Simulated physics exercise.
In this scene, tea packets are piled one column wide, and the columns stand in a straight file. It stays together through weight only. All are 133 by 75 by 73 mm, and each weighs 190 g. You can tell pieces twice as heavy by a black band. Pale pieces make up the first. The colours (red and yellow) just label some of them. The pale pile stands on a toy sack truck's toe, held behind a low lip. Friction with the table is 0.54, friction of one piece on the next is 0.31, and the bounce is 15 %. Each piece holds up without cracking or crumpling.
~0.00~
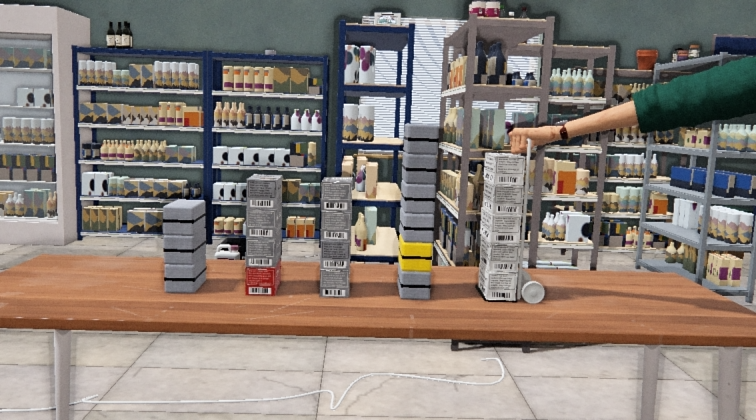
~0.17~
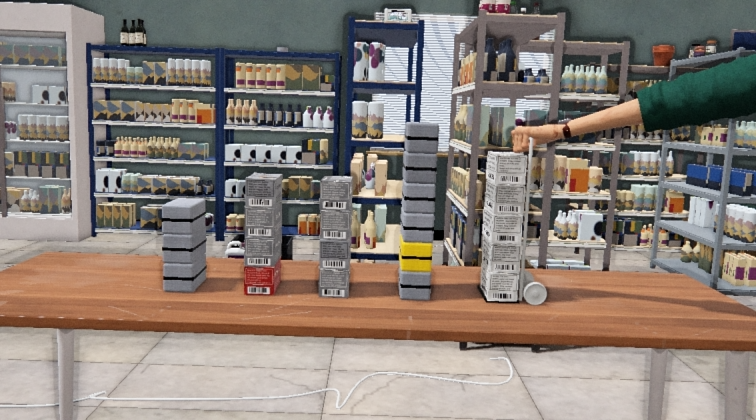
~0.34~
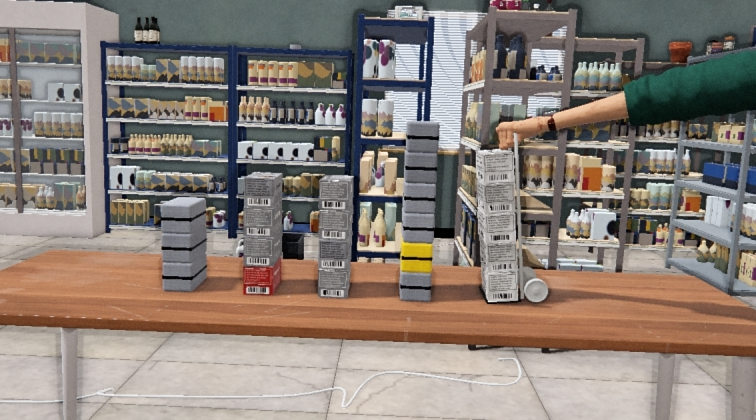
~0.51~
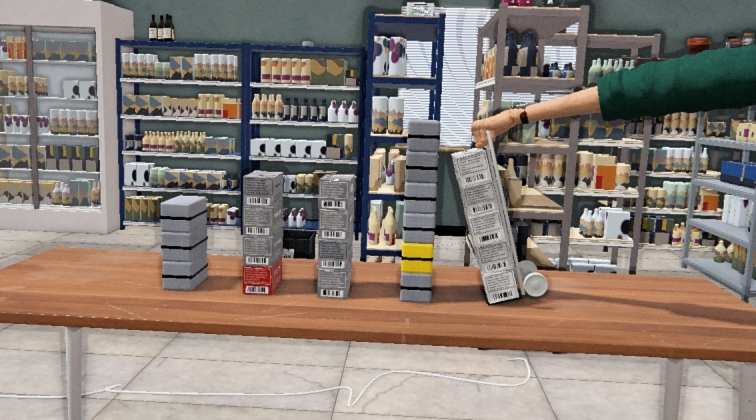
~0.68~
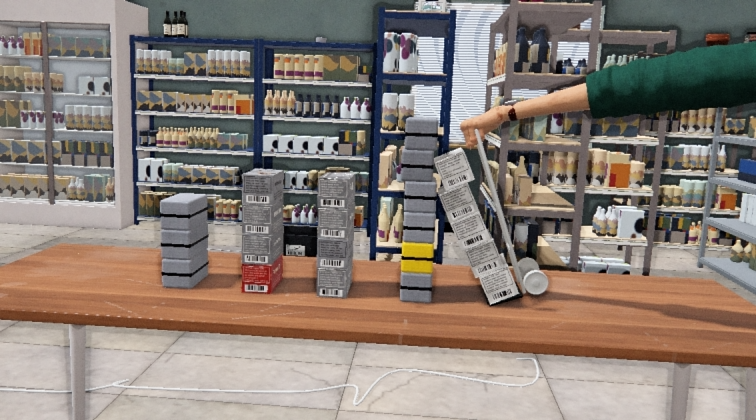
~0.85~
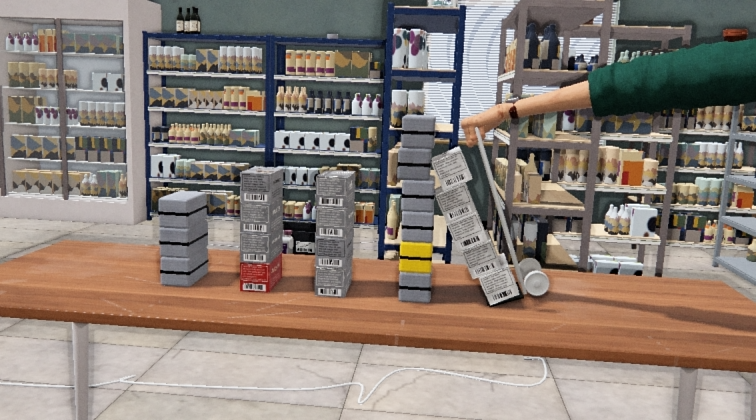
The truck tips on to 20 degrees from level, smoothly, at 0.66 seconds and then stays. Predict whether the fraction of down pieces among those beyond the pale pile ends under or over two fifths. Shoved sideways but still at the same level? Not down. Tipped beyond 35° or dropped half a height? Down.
Under.
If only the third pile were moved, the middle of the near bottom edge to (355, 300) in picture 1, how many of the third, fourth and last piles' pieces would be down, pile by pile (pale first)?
Then, pile by pile: Third 0, fourth 0, last 0.
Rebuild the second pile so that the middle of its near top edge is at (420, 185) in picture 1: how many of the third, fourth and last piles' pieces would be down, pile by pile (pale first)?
Counts down - third: 4; fourth: 4; last: 3.
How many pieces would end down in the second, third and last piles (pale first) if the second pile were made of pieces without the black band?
Counts down - second: 6; third: 4; last: 2.
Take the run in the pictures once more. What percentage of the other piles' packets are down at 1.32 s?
By that time it is 0 percent.
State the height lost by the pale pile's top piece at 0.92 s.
2 cm.
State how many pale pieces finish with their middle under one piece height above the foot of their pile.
The count is 1.
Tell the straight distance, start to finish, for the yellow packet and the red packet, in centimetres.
Net displacement (cm, approx.): Yellow = 0; red = 0.
After 0.92 s, 0 of the pale pile down; none of the 17 other packets down, 2 disturbed.
In the end (1.7 s), 0 of the pale pile down; none of the 17 other packets down, 2 disturbed; yellow packet unmoved; red packet unmoved. That is 0 per cent. From the last view, middles, yellow packet near (417, 252), red packet near (262, 271).
